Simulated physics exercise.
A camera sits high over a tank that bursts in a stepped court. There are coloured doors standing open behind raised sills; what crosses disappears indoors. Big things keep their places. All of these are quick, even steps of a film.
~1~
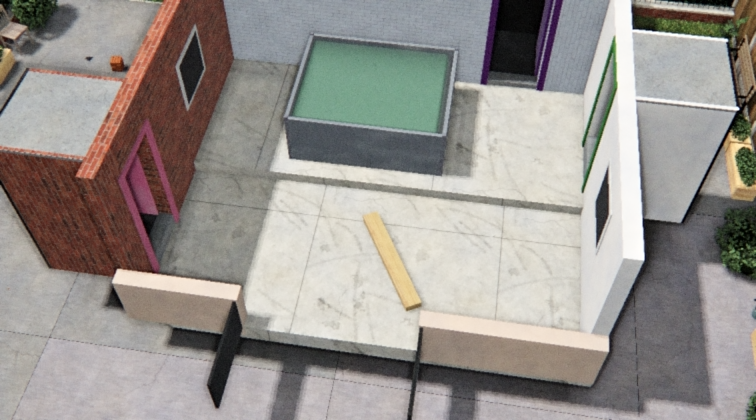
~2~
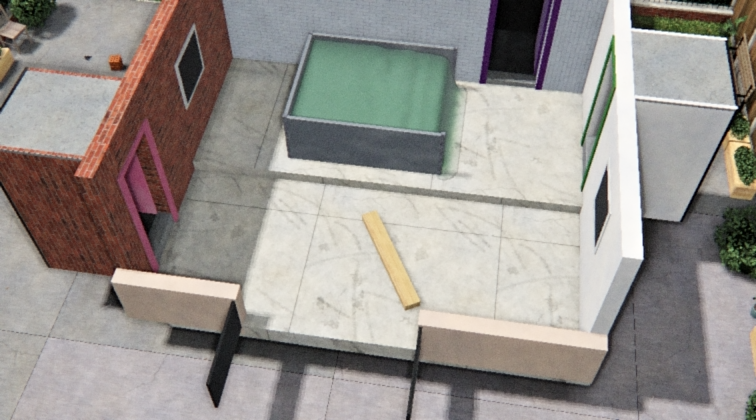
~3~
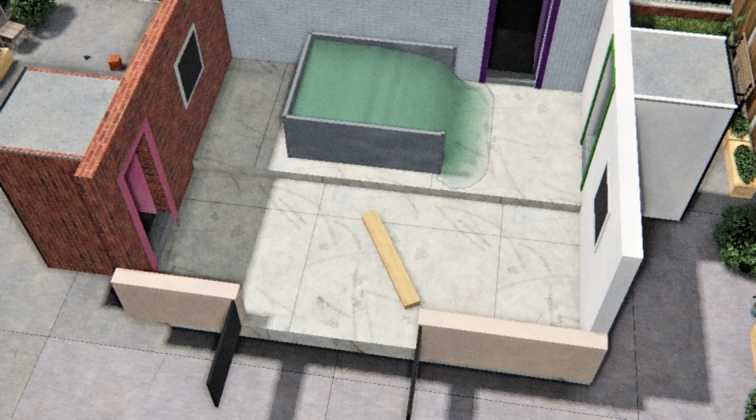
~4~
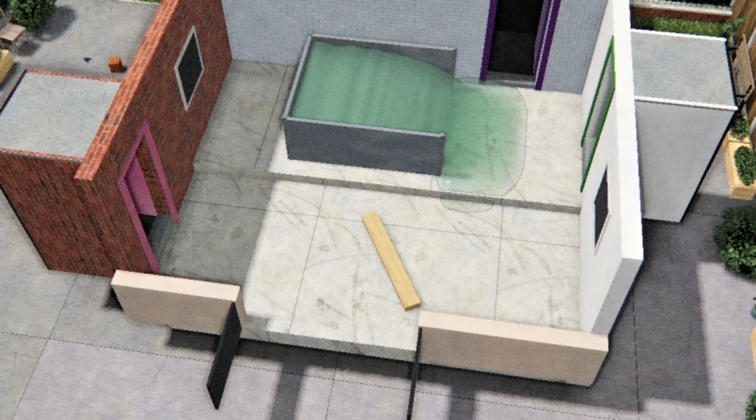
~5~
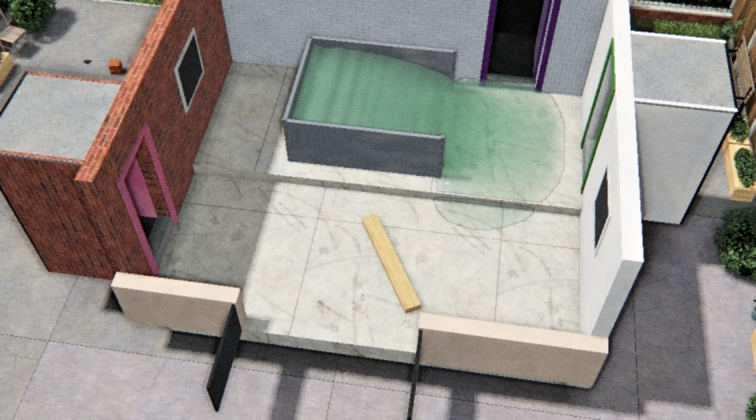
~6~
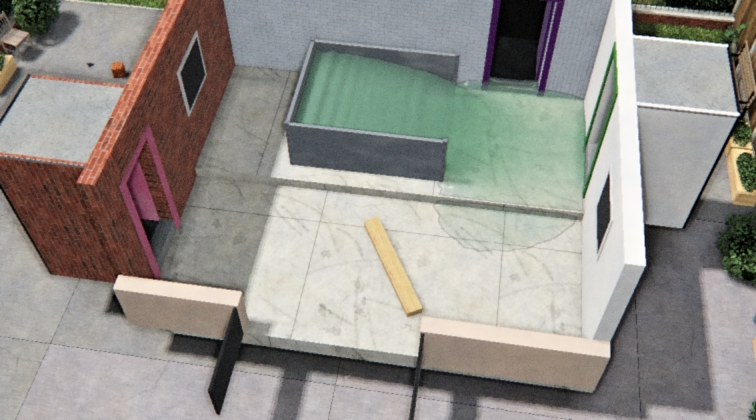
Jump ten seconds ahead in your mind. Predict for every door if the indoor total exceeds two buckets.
Prediction: The pink door does not exceed it, the green door exceeds it, the purple door exceeds it.
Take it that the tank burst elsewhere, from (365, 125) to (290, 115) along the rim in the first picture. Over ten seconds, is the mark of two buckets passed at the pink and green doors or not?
My guess is that the pink door tops the mark while the green door stays short of it.
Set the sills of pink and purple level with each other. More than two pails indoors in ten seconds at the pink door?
Pink: Overshoots.
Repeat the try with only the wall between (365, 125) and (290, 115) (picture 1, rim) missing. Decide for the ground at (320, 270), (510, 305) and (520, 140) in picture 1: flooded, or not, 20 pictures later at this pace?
First soaked through, second kept bare, third kept bare.
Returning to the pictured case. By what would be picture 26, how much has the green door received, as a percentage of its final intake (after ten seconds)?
Near 100 in a hundred.
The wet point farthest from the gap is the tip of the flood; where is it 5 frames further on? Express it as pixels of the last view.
The farthest wet spot is near (578, 330).
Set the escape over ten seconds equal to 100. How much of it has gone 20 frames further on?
By my reckoning, 45 %.
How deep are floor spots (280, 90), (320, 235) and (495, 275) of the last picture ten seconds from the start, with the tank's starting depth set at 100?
Going place by place: 0 %, 6 % and 16 %.
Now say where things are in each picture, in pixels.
The first picture shows the open tank at (375, 86) is whole and still.
In the second picture, water pours out at (445, 118) and has run to (454, 85).
In the third picture, water pours out at (445, 118) and has run to (474, 82).
In the fourth picture, the front is at (481, 208), out from the gap at (444, 121).
In the fifth picture, the front is at (546, 93), out from the gap at (444, 124).
In the sixth picture, water pours out at (447, 128) and has run to (582, 100).
A moment on, water covers 30 % of the floor; the pink door not reached, the green door over two buckets in, the purple door over two buckets in.
Next, water covers 35 % of the floor; the pink door not reached, the green door far over two buckets in, the purple door far over two buckets in.
Then, water covers 55 % of the floor; the pink door not reached, the green door far over two buckets in, the purple door far over two buckets in.
Later, water covers 85 % of the floor; the pink door wet at the sill, nothing in, the green door far over two buckets in, the purple door far over two buckets in.
In the end, water covers 85 % of the floor; the pink door wet at the sill, nothing in, the green door far over two buckets in, the purple door far over two buckets in.
